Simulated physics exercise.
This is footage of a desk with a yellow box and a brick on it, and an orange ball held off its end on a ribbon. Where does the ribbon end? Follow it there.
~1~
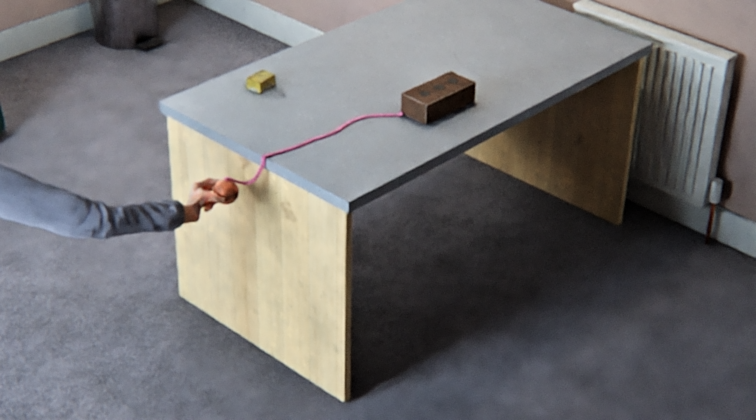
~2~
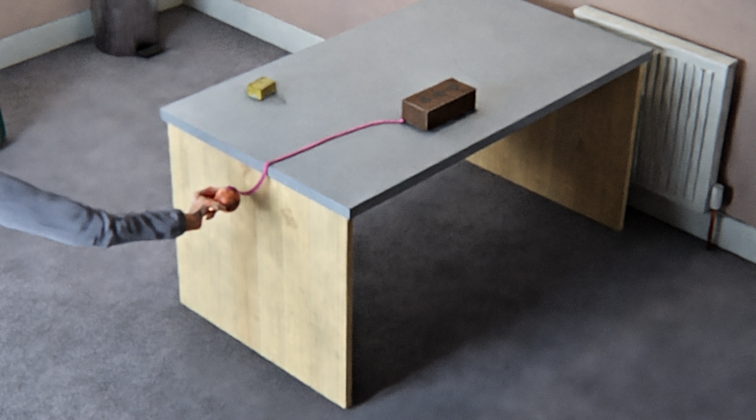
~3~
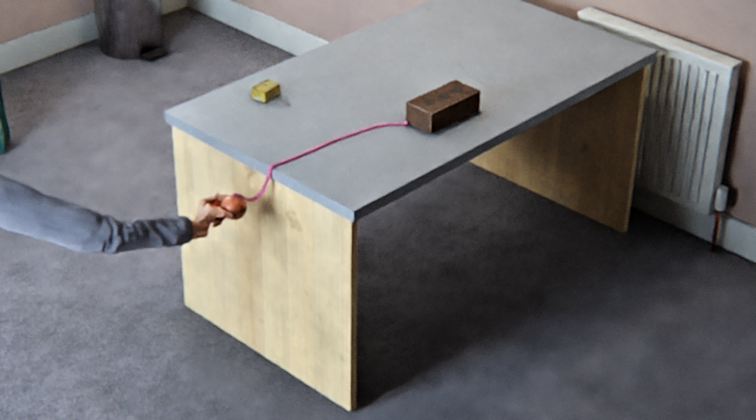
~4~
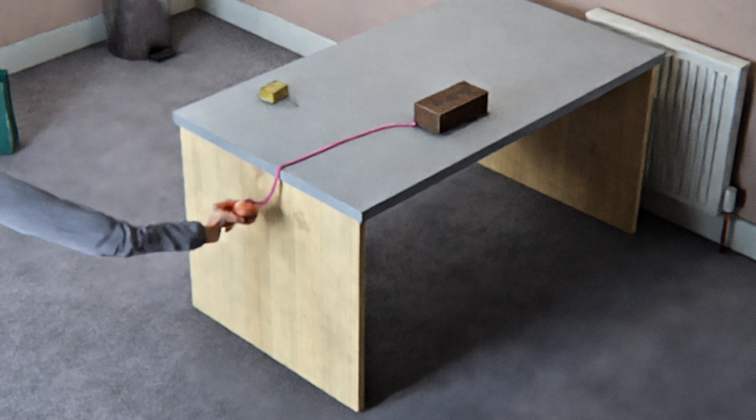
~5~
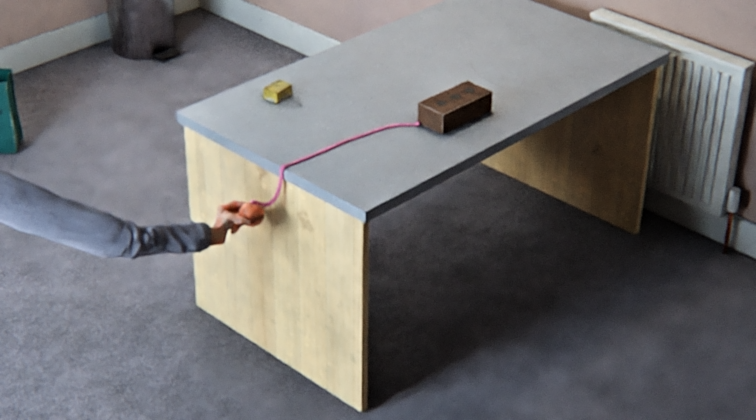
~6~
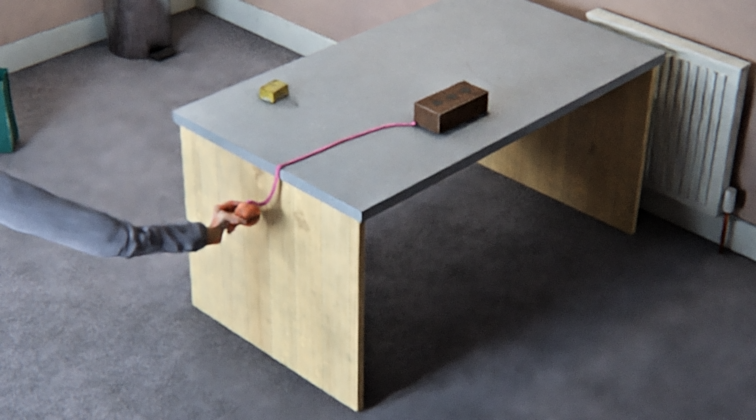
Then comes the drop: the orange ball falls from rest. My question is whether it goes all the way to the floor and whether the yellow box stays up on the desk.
Outcome: The orange ball is left hanging. The yellow box sits tight.
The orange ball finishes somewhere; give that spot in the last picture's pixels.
It ends up near (273, 250).
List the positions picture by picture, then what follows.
Orange ball (226, 192); brick (439, 87); yellow box (261, 76), in the first frame.
Orange ball (228, 200), in the second frame.
Orange ball (234, 208), in the third frame.
Orange ball (246, 213); ribbon through (364, 133) (320, 151), in the fourth frame.
Orange ball (252, 214); ribbon through (368, 133) (324, 151), in the fifth frame.
Orange ball (248, 214); brick (452, 96); yellow box (274, 85); ribbon tied to the brick, with little slack, in the sixth frame.
Then, 0.84 s after the last picture, ball below the edge near (268, 251); brick unmoved; box unmoved.
Then, 1.94 s after the last picture, ball below the edge near (255, 247); brick unmoved; box unmoved.
At rest, ball below the edge near (273, 250); brick unmoved; box unmoved. The orange ball ends up dangling and the yellow box keeps its place.
